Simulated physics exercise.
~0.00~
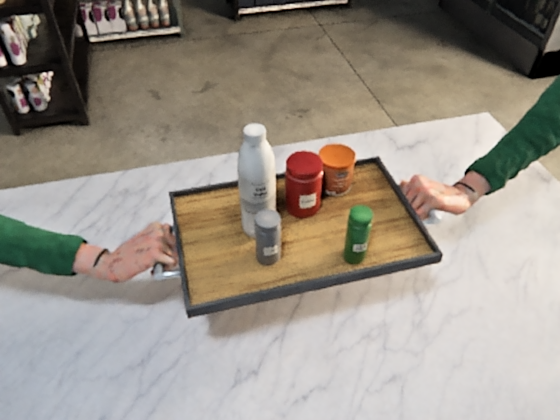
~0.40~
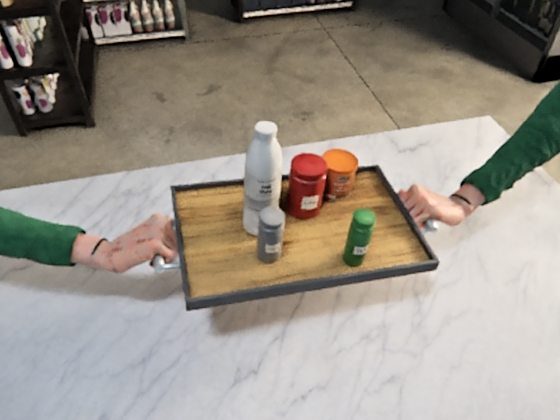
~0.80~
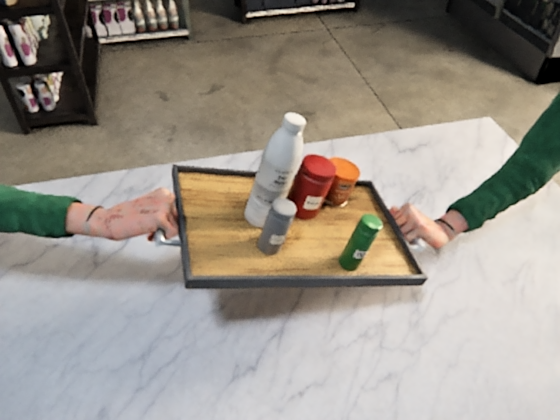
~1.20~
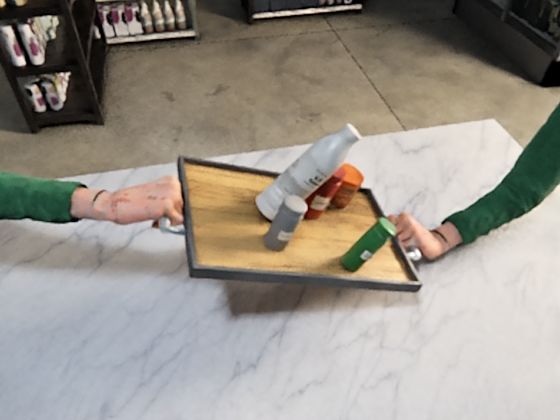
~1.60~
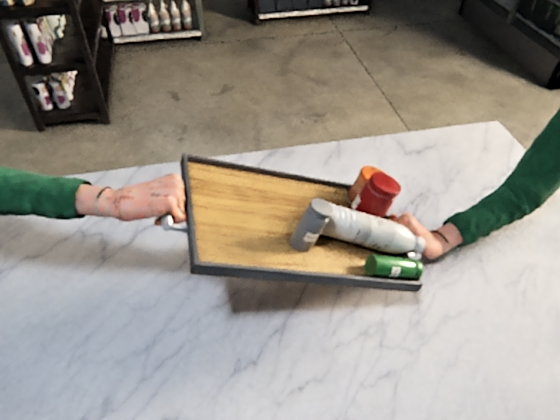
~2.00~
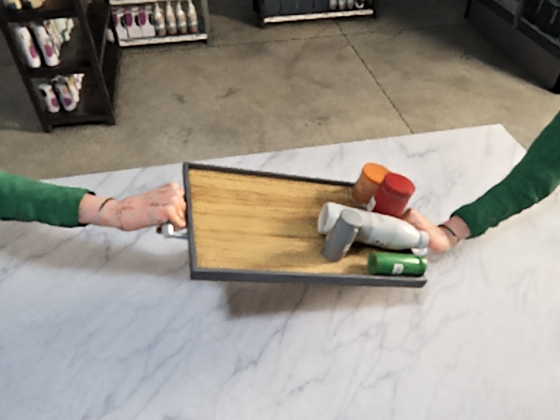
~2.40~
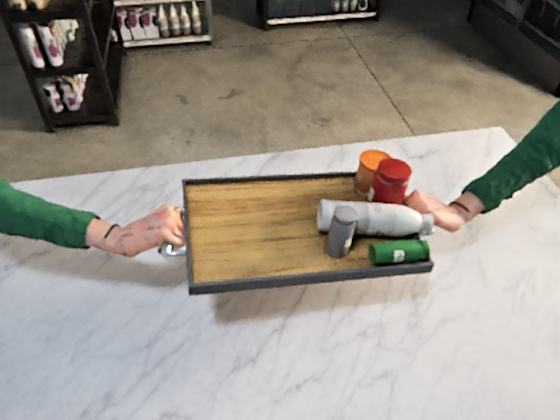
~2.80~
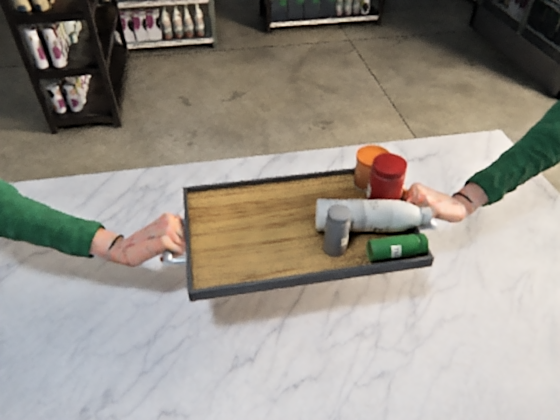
Two hands tilt a tray rightward, toppling the white bottle and green shaker, then level it.
